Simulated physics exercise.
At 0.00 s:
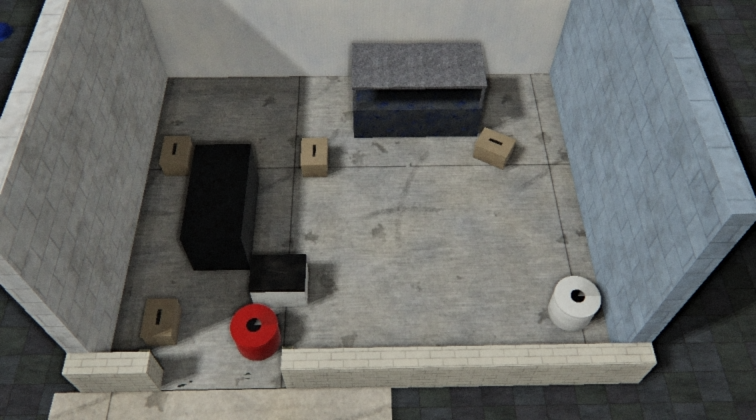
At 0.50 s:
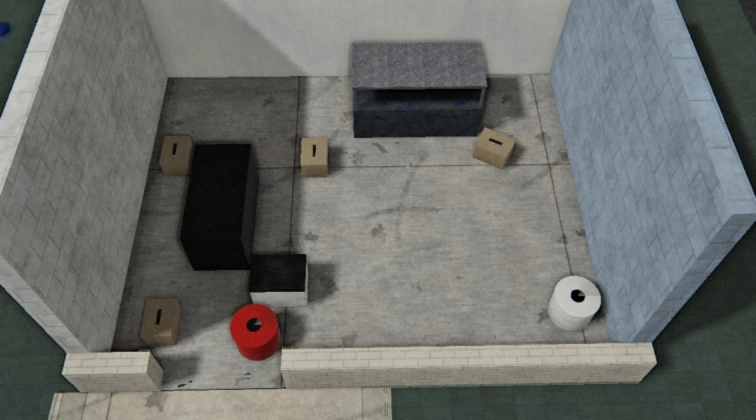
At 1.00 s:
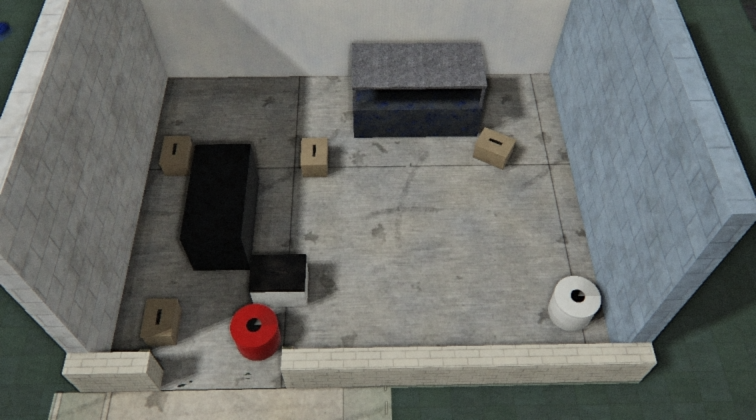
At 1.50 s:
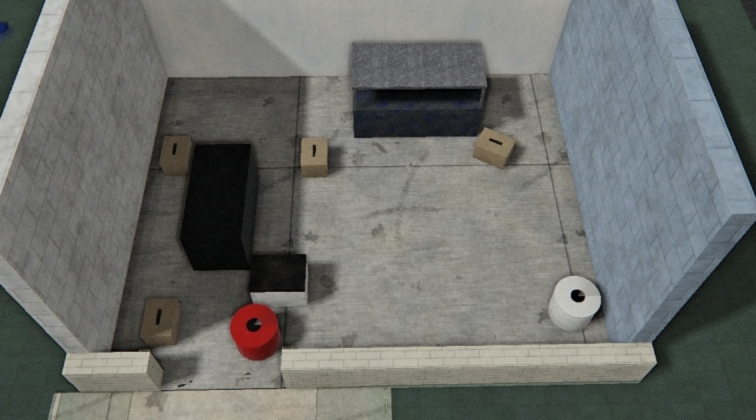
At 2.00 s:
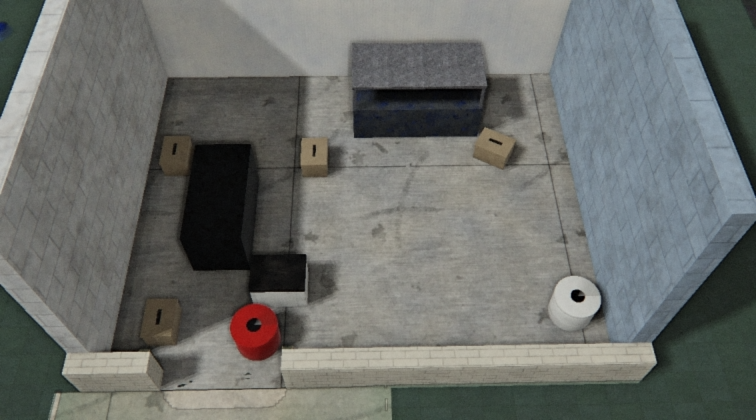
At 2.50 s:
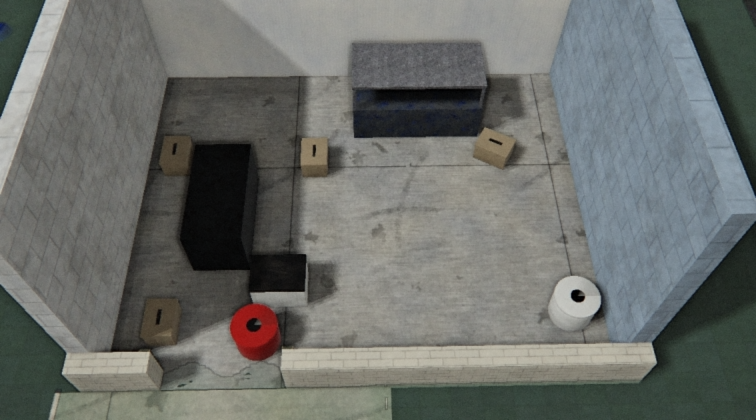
At the start, a red tub, a white tub, four tan boxes and dark furniture stand in a small walled room, with dark grey ground outside. The outside ground then turns green, and a faint greenish sheen spreads over the pale doorstep and reaches the doorway, while every object stays still.
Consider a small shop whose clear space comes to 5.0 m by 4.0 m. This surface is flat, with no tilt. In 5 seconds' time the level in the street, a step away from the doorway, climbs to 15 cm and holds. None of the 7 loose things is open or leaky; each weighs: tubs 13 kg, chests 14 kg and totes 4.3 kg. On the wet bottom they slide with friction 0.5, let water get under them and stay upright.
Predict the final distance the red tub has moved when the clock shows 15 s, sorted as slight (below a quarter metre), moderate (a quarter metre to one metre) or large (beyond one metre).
It ends up a bit off.
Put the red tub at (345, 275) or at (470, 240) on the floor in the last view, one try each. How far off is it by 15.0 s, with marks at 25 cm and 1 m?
From the first spot it would stay roughly in place, and from the second it would stay roughly in place.
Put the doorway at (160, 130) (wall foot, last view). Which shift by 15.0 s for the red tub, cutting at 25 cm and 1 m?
The red tub hardly moves at all.
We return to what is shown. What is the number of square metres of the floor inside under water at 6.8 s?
Somewhere around 8.0 m2, roughly.
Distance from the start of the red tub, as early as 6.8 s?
About 50 cm.
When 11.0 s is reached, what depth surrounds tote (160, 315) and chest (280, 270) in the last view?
First roughly 9 cm, second roughly 4 cm.
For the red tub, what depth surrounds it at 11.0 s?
Depth: About 4 cm.
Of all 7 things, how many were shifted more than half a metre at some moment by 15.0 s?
I make that 5.
After 3.5 s the red tub is near (254, 325), 0.0 m from its start, aground; 0 afloat.
After 6.8 s the red tub is near (295, 300), 0.5 m from its start, aground; 1 afloat.
After 11.0 s the red tub is near (315, 301), 0.6 m from its start, aground; 3 afloat.
After 15.0 s the red tub is near (315, 301), 0.6 m from its start, aground; 4 afloat.
